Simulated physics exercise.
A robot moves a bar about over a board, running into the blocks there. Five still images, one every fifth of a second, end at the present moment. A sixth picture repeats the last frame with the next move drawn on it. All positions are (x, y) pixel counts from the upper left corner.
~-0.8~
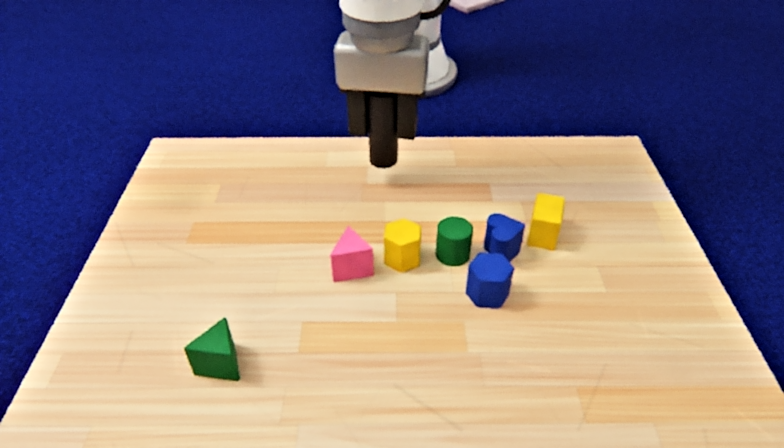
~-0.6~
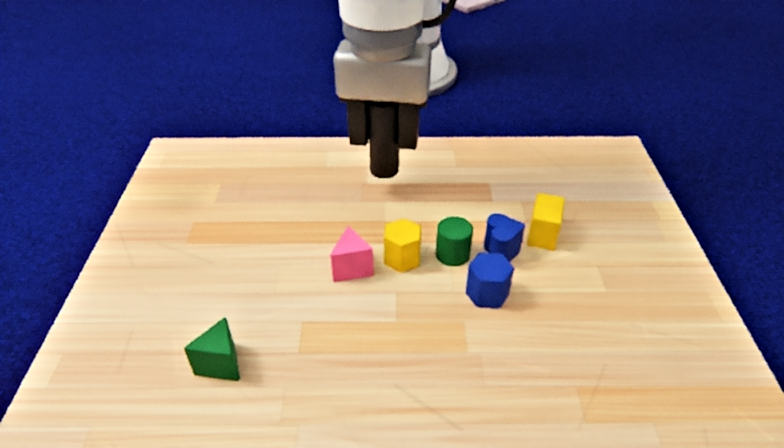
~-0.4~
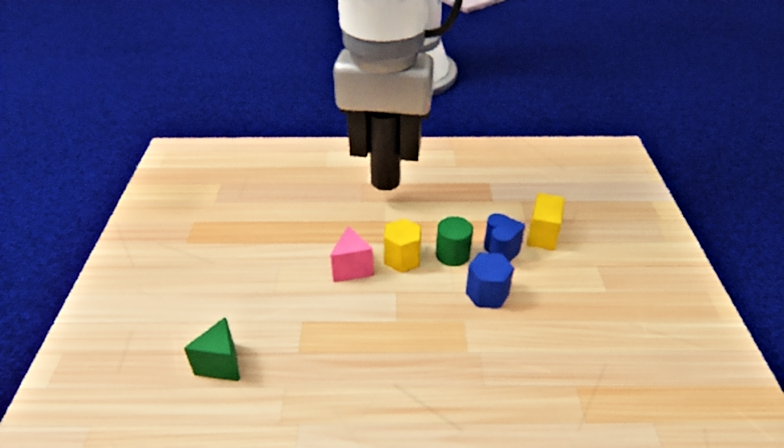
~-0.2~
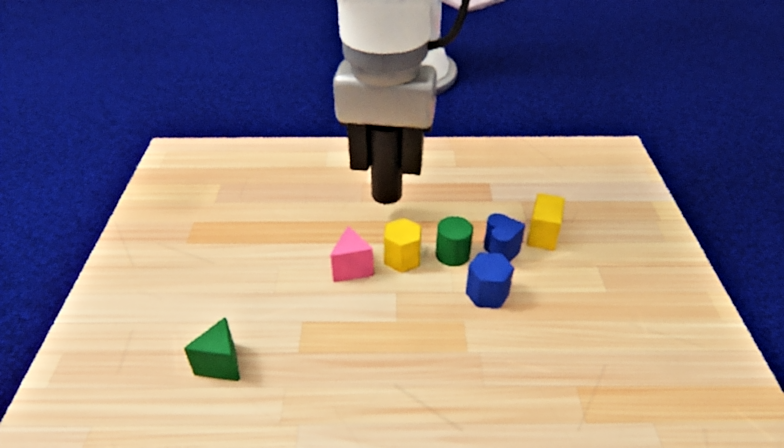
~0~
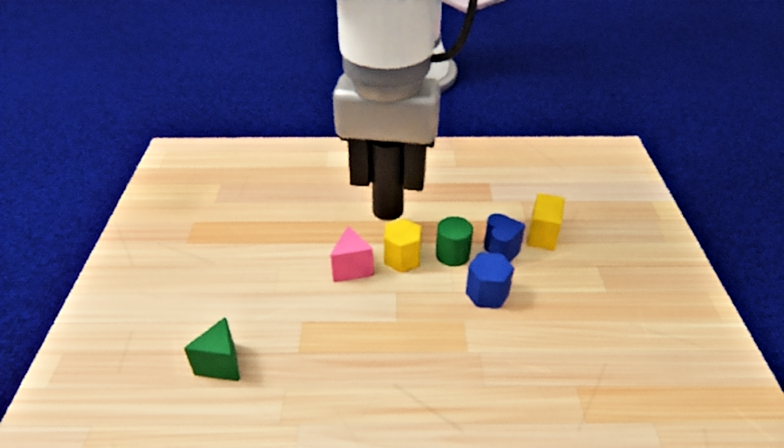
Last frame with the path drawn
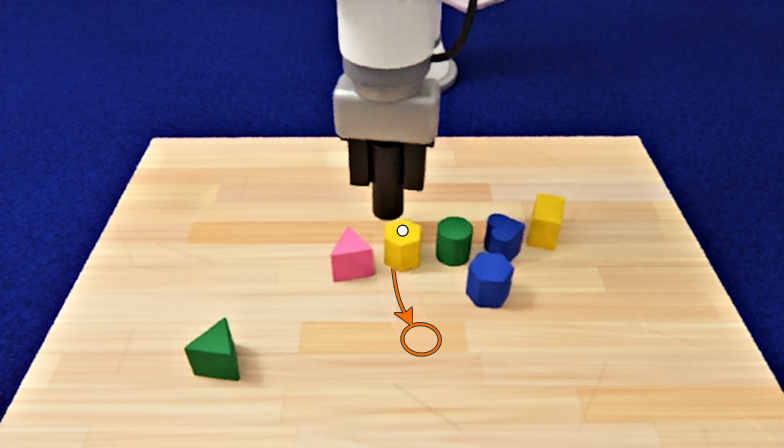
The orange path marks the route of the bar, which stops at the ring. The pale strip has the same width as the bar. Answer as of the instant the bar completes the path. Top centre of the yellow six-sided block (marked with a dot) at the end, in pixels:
The middle of the upper face of the yellow six-sided block will lie at about (457, 297) in the picture.
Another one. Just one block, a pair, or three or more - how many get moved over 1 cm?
I'd say just one block gets shifted by more than about 1 cm.
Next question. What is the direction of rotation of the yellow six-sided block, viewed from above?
It turns counter-clockwise.
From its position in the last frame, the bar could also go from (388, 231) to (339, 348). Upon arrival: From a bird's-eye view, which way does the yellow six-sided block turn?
Twists anticlockwise.
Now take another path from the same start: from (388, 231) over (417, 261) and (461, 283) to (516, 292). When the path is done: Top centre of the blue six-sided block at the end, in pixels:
At the end it should sit near (556, 284).
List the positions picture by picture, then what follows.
Lower end of the bar at (384, 161), tops of blocks, pink triangular block at (350, 242), yellow six-sided block at (403, 231), in the first picture.
Bar at (385, 170), blocks as before, in the second picture.
Bar at (386, 182), blocks as before, in the third picture.
Bar at (387, 195), blocks as before, in the fourth picture.
Bar at (388, 211), pink triangular block at (350, 242), yellow six-sided block at (403, 231), in the fifth picture.
The drawn path runs from (388, 231) via (395, 282), ending at (421, 339); the dot is on the yellow six-sided block.
The first path, step by step. One third of the way, bar at (393, 244); yellow six-sided block at (415, 258), turned 25° anticlockwise.
Two thirds of the way, bar at (400, 281); yellow six-sided block at (436, 286), turned 55° anticlockwise.
At the end, bar at (422, 319); pink triangular block not moved; yellow six-sided block at (457, 297), turned 90° anticlockwise.
